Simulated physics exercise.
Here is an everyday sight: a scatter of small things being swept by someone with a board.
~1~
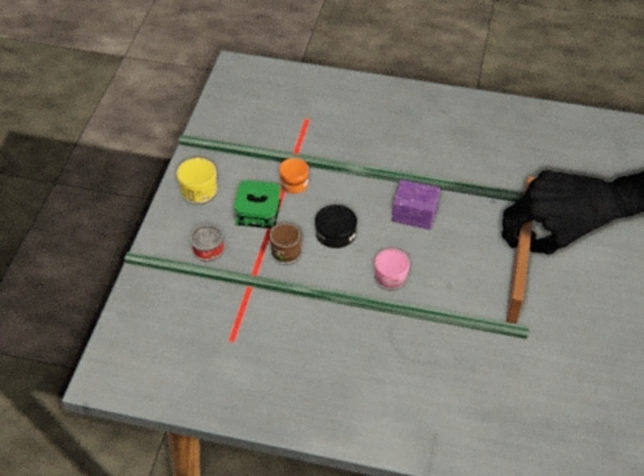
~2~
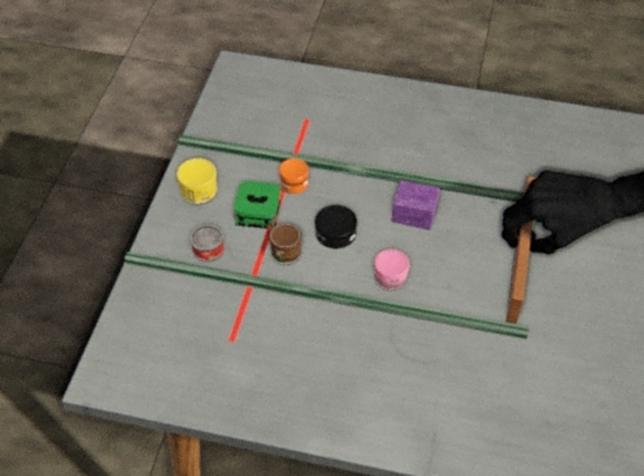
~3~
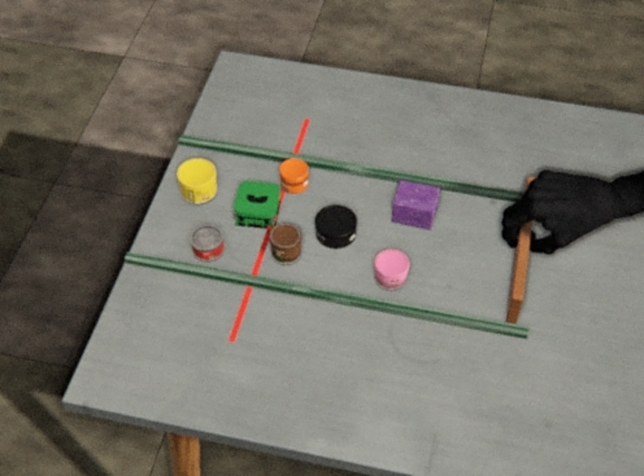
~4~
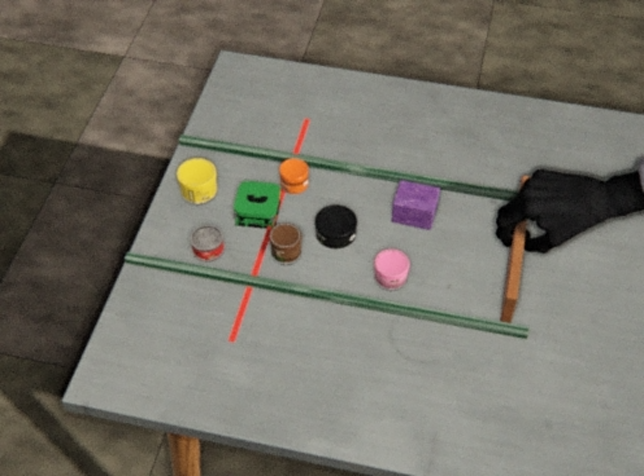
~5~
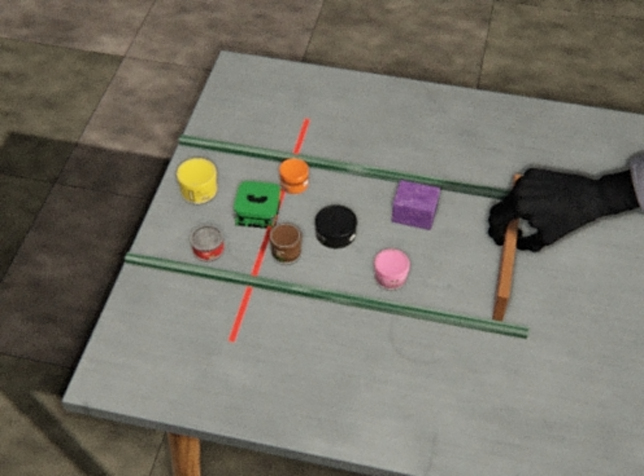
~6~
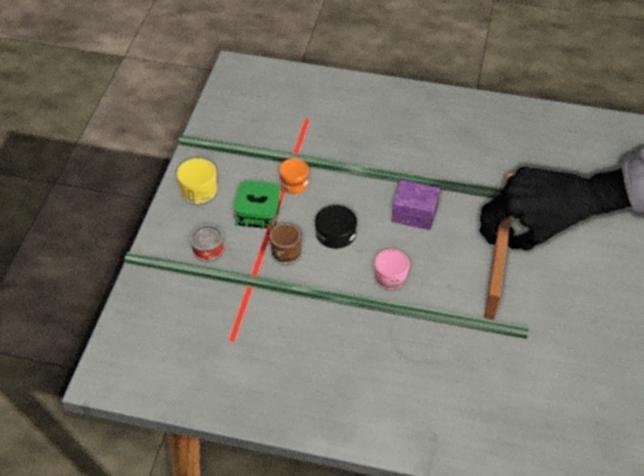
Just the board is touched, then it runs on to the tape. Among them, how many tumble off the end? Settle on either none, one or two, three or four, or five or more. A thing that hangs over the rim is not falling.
No losses.
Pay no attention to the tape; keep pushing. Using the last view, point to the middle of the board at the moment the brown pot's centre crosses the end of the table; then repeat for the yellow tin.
When the brown pot crosses, the middle is near (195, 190); when the yellow tin crosses, near (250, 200).
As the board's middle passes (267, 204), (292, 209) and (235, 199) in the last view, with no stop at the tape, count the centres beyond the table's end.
By position: 0 / 0 / 1.
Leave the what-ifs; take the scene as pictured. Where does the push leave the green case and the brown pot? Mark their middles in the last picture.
Look around (216, 198) for the first and around (221, 226) for the second.
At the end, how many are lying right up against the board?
Count recorded: 3.
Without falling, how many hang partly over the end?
Number: 0.
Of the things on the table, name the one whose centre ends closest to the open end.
Answer: The yellow tin.
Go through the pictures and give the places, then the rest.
In the first frame, yellow tin (198, 182); red pot (207, 243); green case (258, 205); board (522, 249); tape (273, 220).
In the second frame, red pot (207, 243); board (522, 249).
In the third frame, green case (258, 206); orange tub (294, 177).
In the fourth frame, yellow tin (198, 182); brown pot (286, 244).
In the fifth frame, red pot (207, 243); purple block (415, 205).
In the sixth frame, yellow tin (198, 182); red pot (207, 243); green case (258, 206); board (500, 245); tape (273, 220).
A little later, none off yet; yellow tin at rest near (198, 182); red pot at rest near (207, 243); green case at rest near (258, 206).
When it is over, the number that fall off is zero.
